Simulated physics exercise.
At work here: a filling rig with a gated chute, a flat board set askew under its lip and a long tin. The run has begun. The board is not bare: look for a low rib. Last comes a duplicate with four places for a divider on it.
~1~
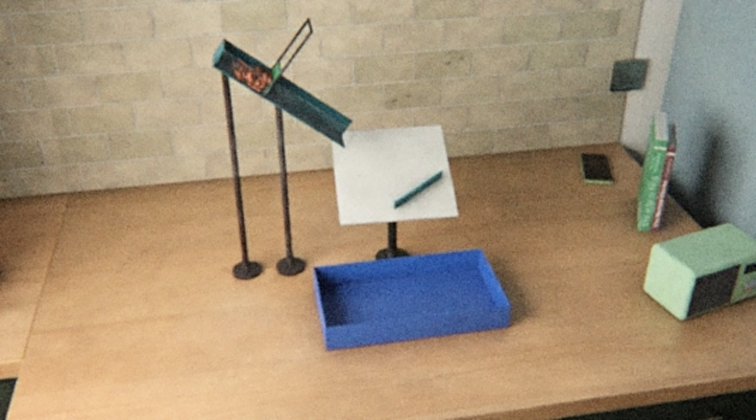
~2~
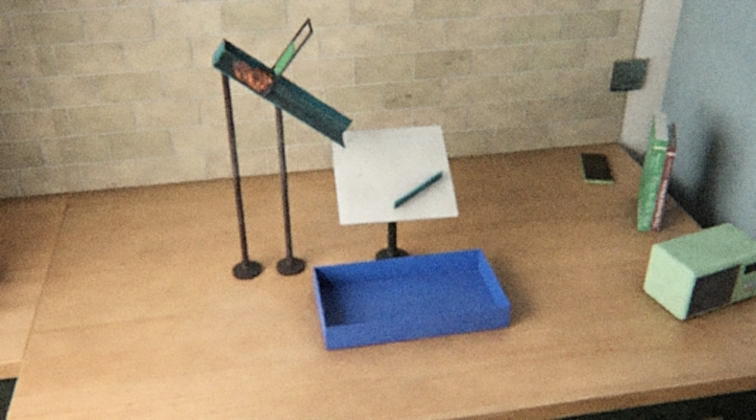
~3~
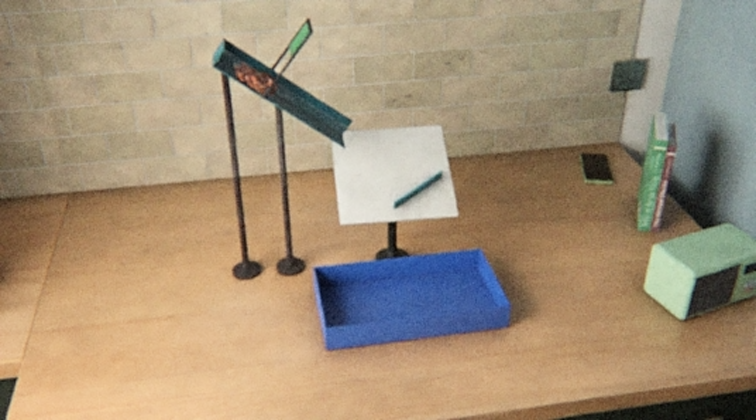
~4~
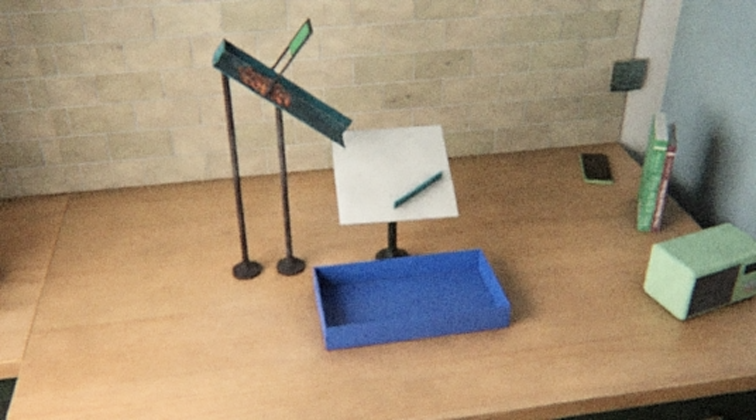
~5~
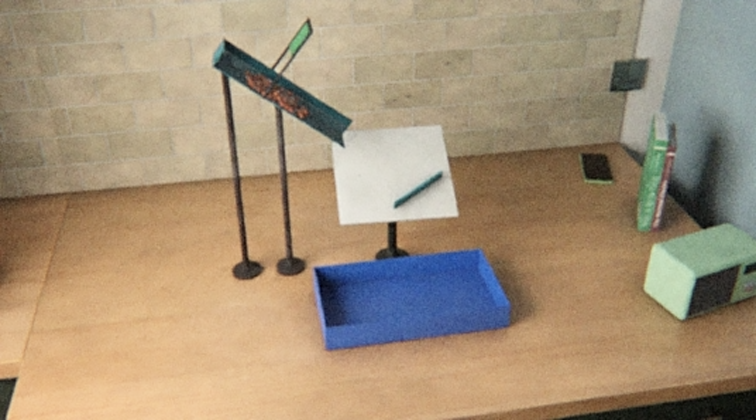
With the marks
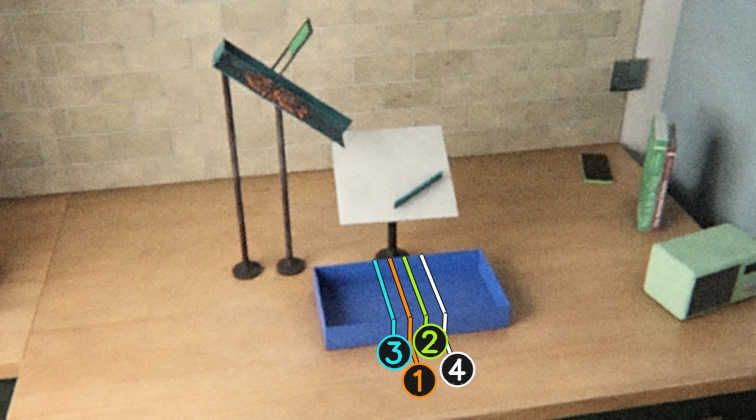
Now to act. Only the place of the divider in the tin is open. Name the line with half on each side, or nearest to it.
I would pick line 3.
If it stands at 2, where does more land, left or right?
More lands on the left.
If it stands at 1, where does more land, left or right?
Left.
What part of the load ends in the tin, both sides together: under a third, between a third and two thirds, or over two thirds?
Between a third and two thirds.
On the marked copy, line 1 crosses the front rim at (410, 318); line 2 crosses the front rim at (426, 316); line 3 crosses the front rim at (393, 320); line 4 crosses the front rim at (445, 313).
Choosing 1, of what is caught, most on the left of the divider, a small part on the right.
Choosing 2, of what is caught, nearly all on the left of the divider, a small part on the right.
Choosing 3, of what is caught, about half on the left of the divider, about half on the right.
Choosing 4, of what is caught, nearly all on the left of the divider, a small part on the right.
